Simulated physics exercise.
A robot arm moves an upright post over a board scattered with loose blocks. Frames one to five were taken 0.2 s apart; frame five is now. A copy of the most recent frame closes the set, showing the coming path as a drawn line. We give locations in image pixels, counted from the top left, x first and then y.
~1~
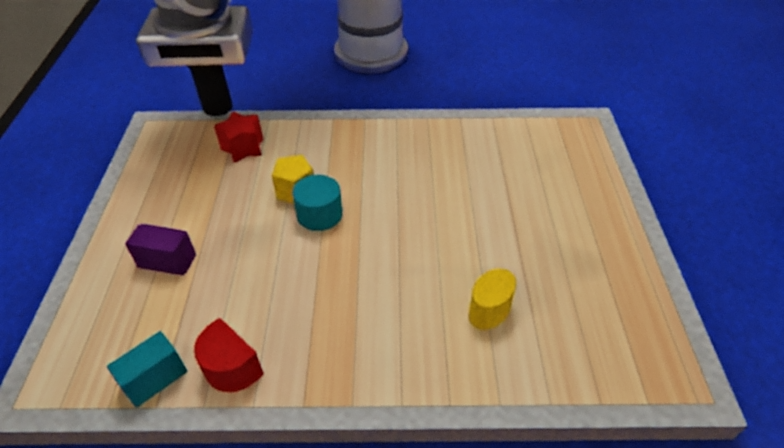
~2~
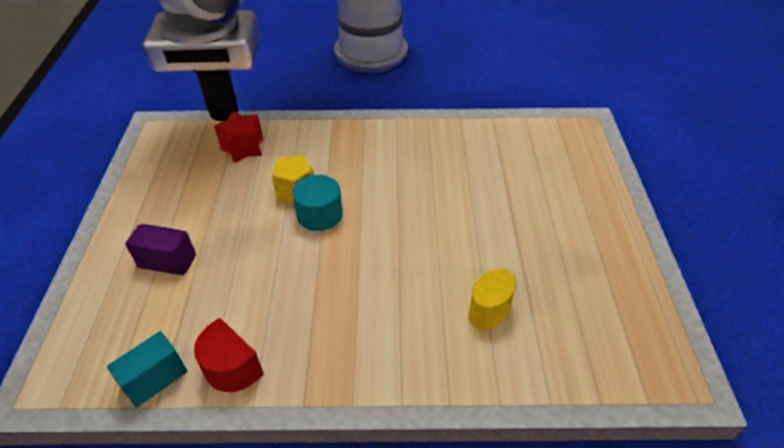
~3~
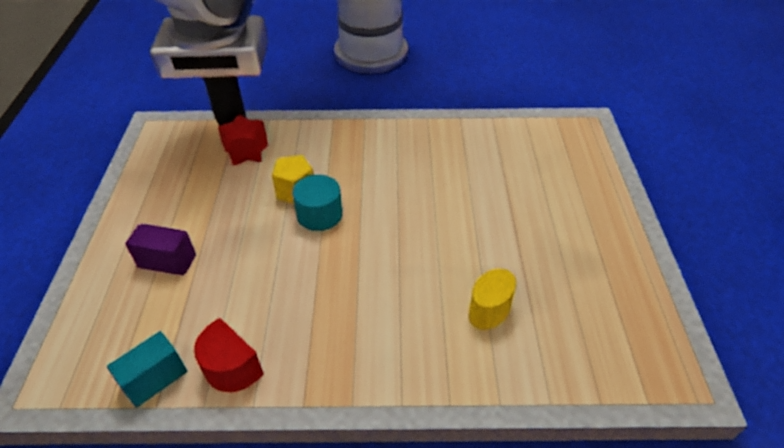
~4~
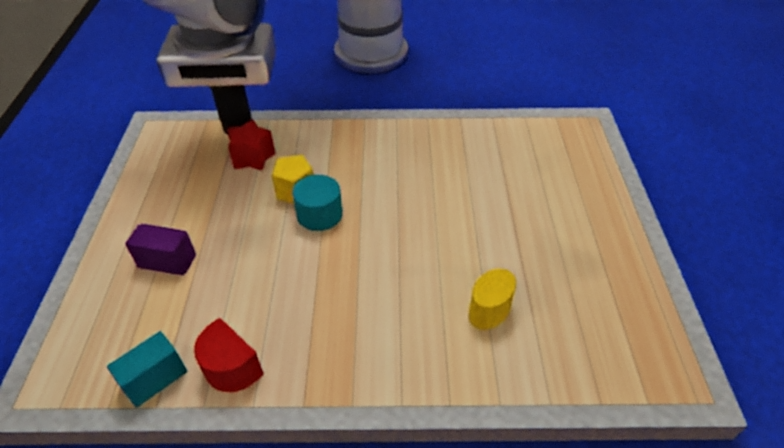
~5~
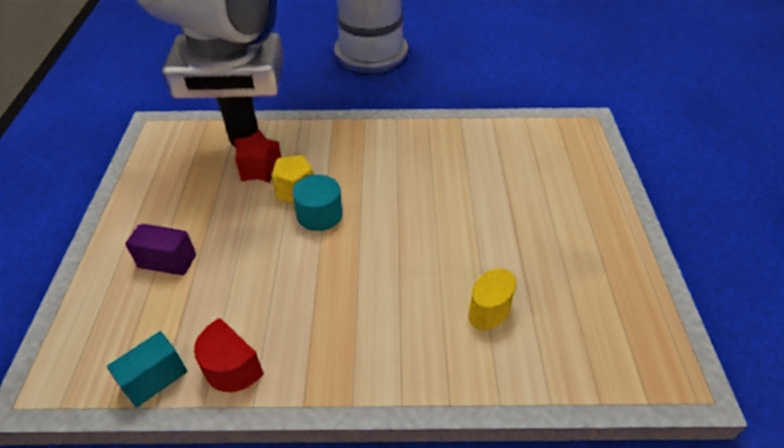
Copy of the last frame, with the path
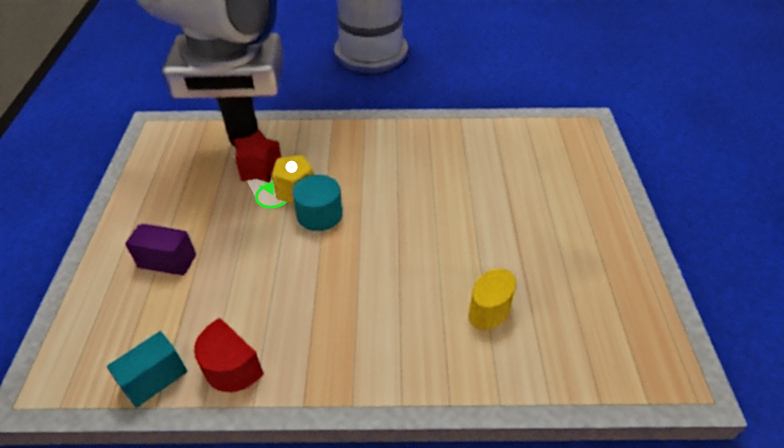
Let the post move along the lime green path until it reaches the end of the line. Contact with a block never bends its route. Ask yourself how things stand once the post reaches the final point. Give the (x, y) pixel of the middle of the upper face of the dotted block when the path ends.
I'd expect the centre of its top face to be at (320, 199).
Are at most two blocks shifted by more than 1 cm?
No, that is not what happens.
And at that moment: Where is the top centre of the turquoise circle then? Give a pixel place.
My estimate: (358, 215).
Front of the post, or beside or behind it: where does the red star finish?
When the path ends, it will sit ahead of the post.
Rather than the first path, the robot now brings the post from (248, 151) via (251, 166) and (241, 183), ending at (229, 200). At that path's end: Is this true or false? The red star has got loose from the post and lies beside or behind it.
The statement is correct.
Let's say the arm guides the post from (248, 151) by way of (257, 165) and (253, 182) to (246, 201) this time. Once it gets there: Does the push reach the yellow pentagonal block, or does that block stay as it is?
The block moves away from its spot.
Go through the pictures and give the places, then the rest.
In the first picture, tip of the post at (218, 109), middles of tops, red star at (238, 124), yellow pentagonal block at (292, 167), turquoise circle at (316, 190).
In the second picture, post at (224, 113), nothing pushed.
In the third picture, post at (231, 120), red star at (241, 127).
In the fourth picture, post at (238, 128), red star at (247, 133).
In the fifth picture, post at (245, 139), red star at (254, 145), yellow pentagonal block at (292, 167), turquoise circle at (316, 190).
The line goes in a line from (248, 151) to (273, 195); the dot is on the yellow pentagonal block.
On the path given first. Halfway along, post at (257, 160); red star at (268, 167); yellow pentagonal block at (301, 178); turquoise circle at (329, 199).
At the end, post at (270, 183); red star at (282, 191); yellow pentagonal block at (320, 199), turned 20° anticlockwise; turquoise circle at (358, 215).
